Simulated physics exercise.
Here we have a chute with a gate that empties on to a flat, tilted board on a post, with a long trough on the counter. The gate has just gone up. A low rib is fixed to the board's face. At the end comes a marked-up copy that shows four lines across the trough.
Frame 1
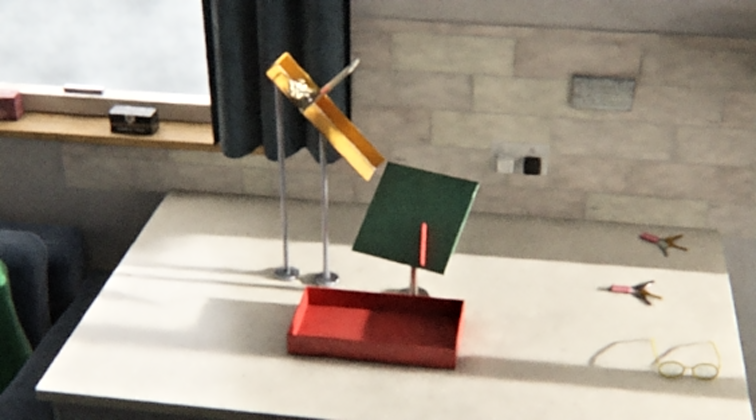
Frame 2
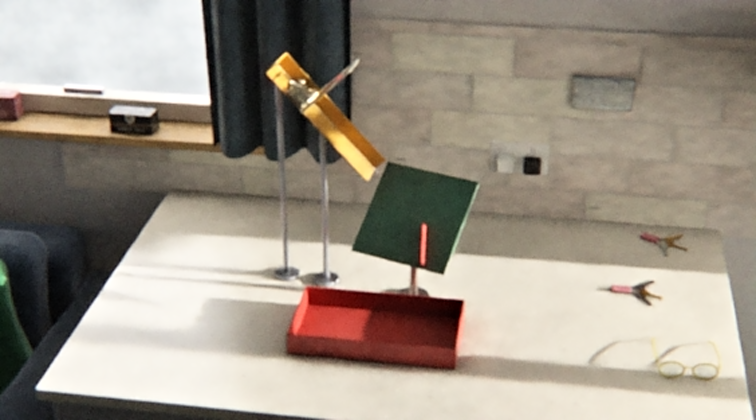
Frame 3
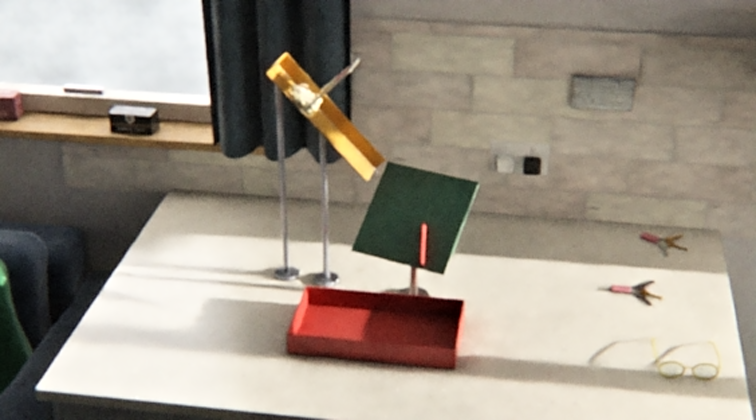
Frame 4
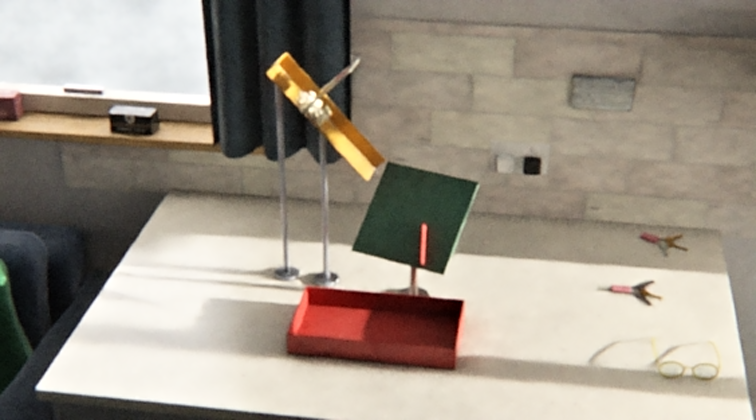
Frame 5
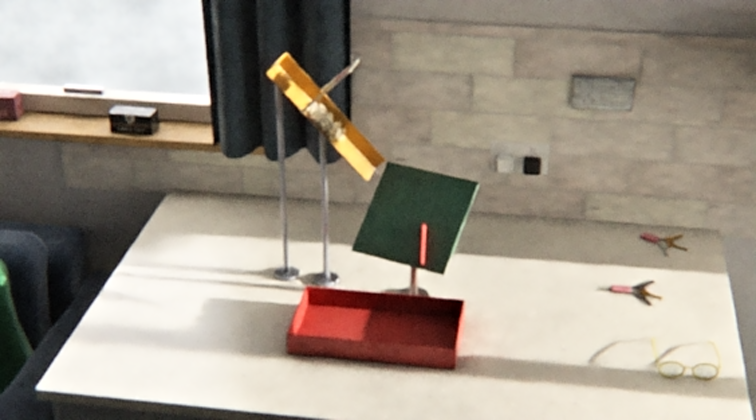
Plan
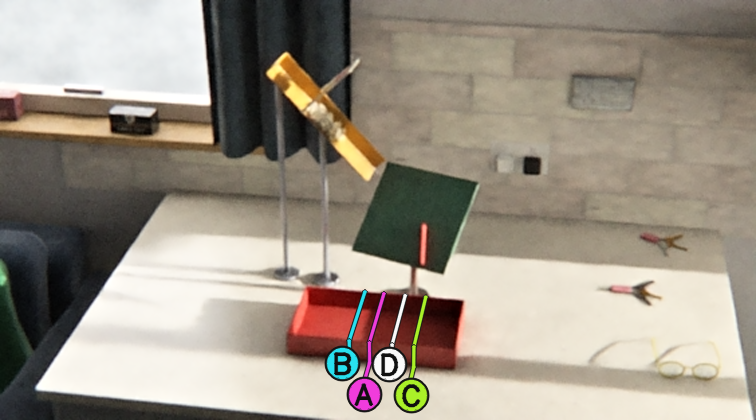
White beans slide partway down a sloping yellow chute above a tilted green board.
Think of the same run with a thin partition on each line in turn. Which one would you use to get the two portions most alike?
D is best.
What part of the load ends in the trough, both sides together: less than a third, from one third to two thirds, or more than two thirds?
It is more than two thirds.
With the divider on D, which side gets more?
Right.
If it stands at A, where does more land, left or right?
The right side.
On the marked copy, line A crosses the front rim at (369, 341); line B crosses the front rim at (349, 340); line C crosses the front rim at (414, 346); line D crosses the front rim at (392, 344).
Choosing A, of what is caught, a small share on the left of the divider, the bulk on the right.
Choosing B, of what is caught, only a few on the left of the divider, all but a few on the right.
Choosing C, of what is caught, the bulk on the left of the divider, a small share on the right.
Choosing D, of what is caught, close to a third on the left of the divider, close to two thirds on the right.
